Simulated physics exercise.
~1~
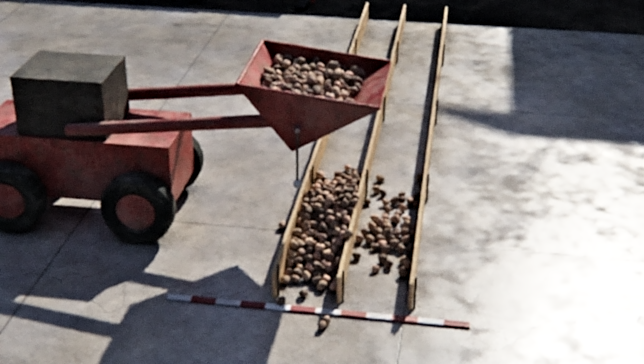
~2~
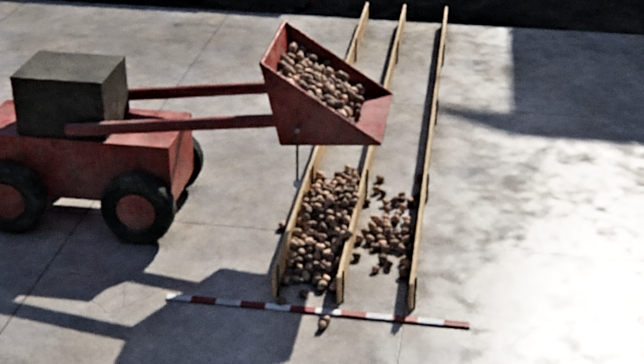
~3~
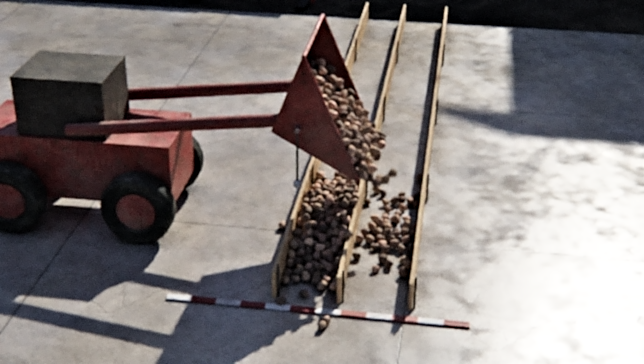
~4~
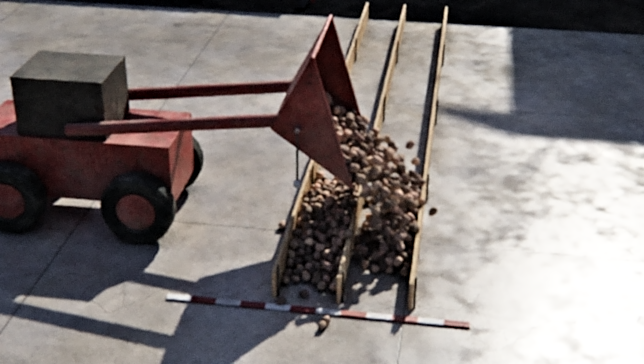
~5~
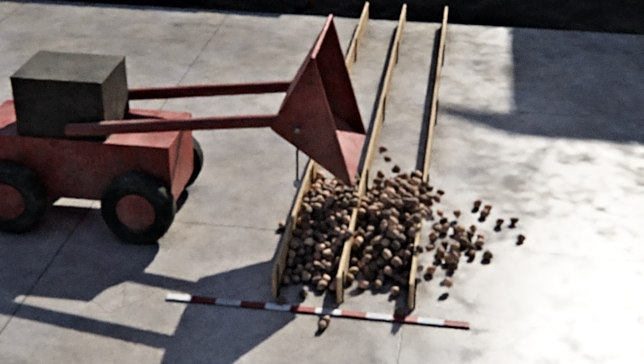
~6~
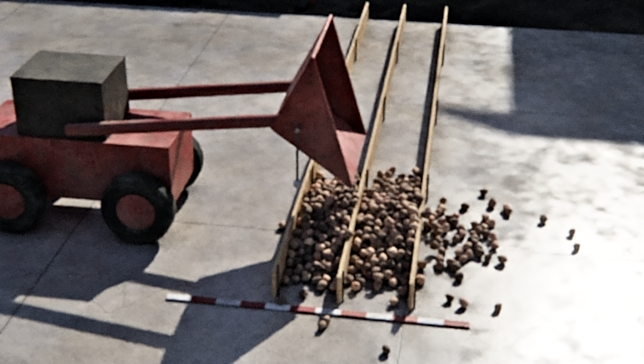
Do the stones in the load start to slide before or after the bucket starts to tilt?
They start to slide after it. The bucket is already tilting while the stones still sit in it, and only then do they slide toward its lower edge.
